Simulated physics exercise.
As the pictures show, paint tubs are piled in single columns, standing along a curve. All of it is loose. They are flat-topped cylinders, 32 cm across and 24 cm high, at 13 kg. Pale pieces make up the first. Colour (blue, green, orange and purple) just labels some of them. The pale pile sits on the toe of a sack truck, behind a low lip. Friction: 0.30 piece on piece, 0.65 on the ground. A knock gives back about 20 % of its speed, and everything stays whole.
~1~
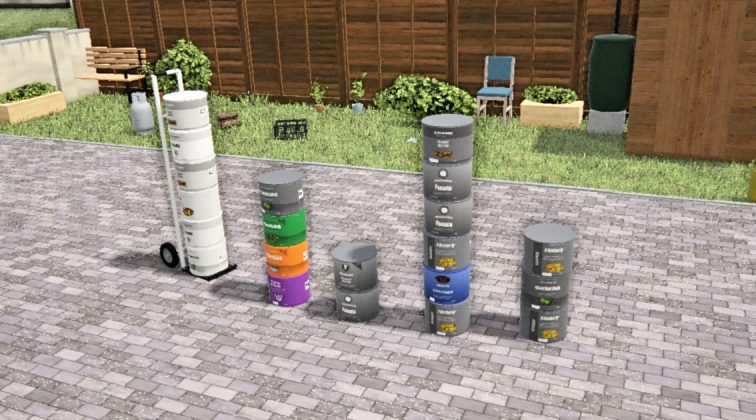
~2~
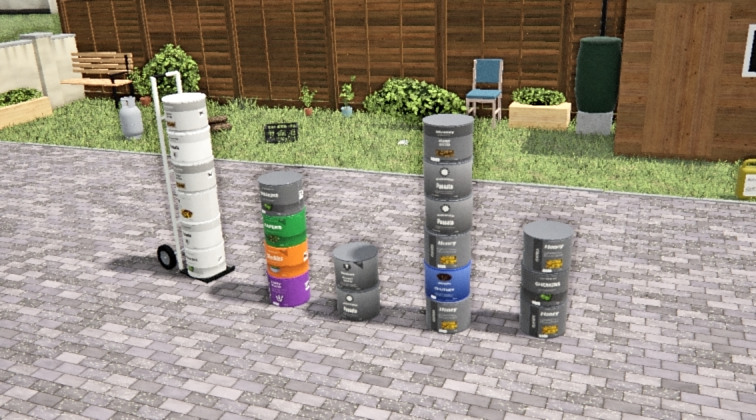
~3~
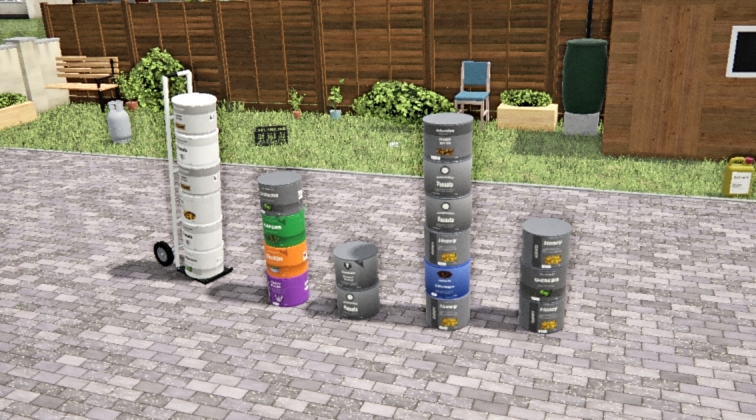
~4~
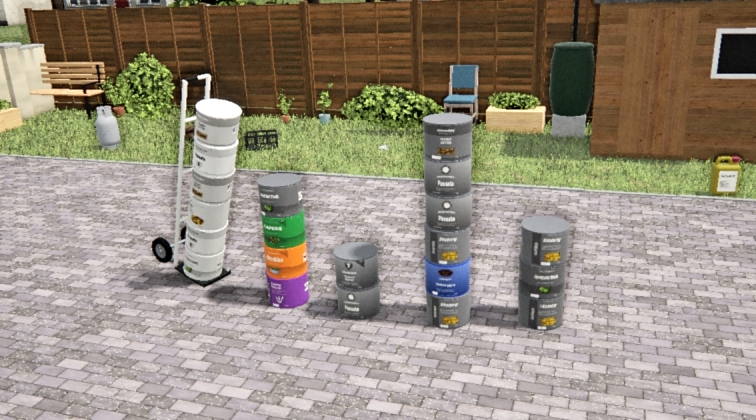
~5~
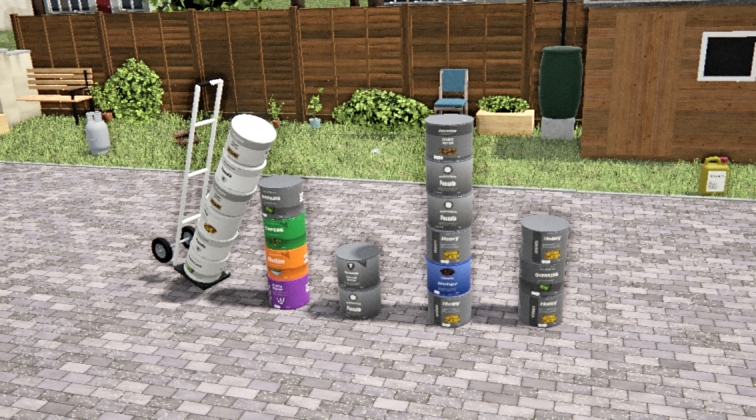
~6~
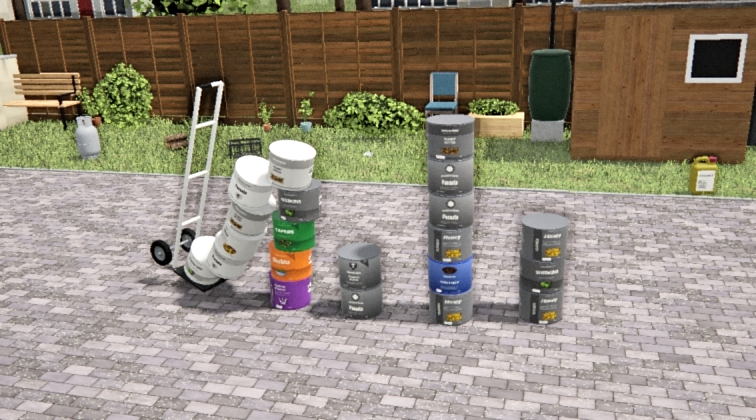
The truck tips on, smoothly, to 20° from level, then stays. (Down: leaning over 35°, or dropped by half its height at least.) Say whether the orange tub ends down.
It comes down.
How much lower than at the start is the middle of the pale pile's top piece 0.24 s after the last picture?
Roughly 30 cm.
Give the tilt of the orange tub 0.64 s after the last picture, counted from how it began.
About 30°.
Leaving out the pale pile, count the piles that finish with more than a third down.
2 in all.
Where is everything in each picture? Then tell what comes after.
In the first picture (each place is the centre of the face we see best; the camera moves round a little), truck frame (160, 117) 0° forward; orange tub (274, 261); blue tub (443, 288); green tub (272, 231); the others all in place.
The second picture shows truck frame (159, 119) 1° forward; orange tub (275, 262).
The third picture shows truck frame (168, 118) 7° forward, top of the pale pile leaning 6°; orange tub (275, 262); the others all in place.
The fourth picture shows truck frame (183, 122) 16° forward, top of the pale pile leaning 17°; orange tub (275, 264); the others all in place.
The fifth picture shows truck frame (193, 126) 20° forward, top of the pale pile leaning 31°; orange tub (276, 265); the others all in place.
The sixth picture shows truck frame (194, 128) 20° forward, top of the pale pile leaning 15°; orange tub (281, 266) moved 27 mm; green tub (284, 236) moved 7 cm; purple tub (281, 295); 3 have shifted.
Then, 0.24 s later than the last frame, 6 of the pale pile down; none of the 15 other tubs down, 4 disturbed; orange tub tilted 14°; green tub tilted 14°.
Then, 0.64 s later than the last frame, 6 of the pale pile down; 1 of the 15 other tubs down; orange tub tilted 33°; green tub tilted 33°, 10 cm lower.
Then, 1.34 s later than the last frame, 6 of the pale pile down; 4 of the 15 other tubs down; orange tub on its side; green tub on its side.
When it is over, 6 of the pale pile down; 4 of the 15 other tubs down; orange tub on its side; green tub on its side; blue tub unmoved. In pixels of the last frame, middles, orange tub near (293, 308), green tub near (354, 316).
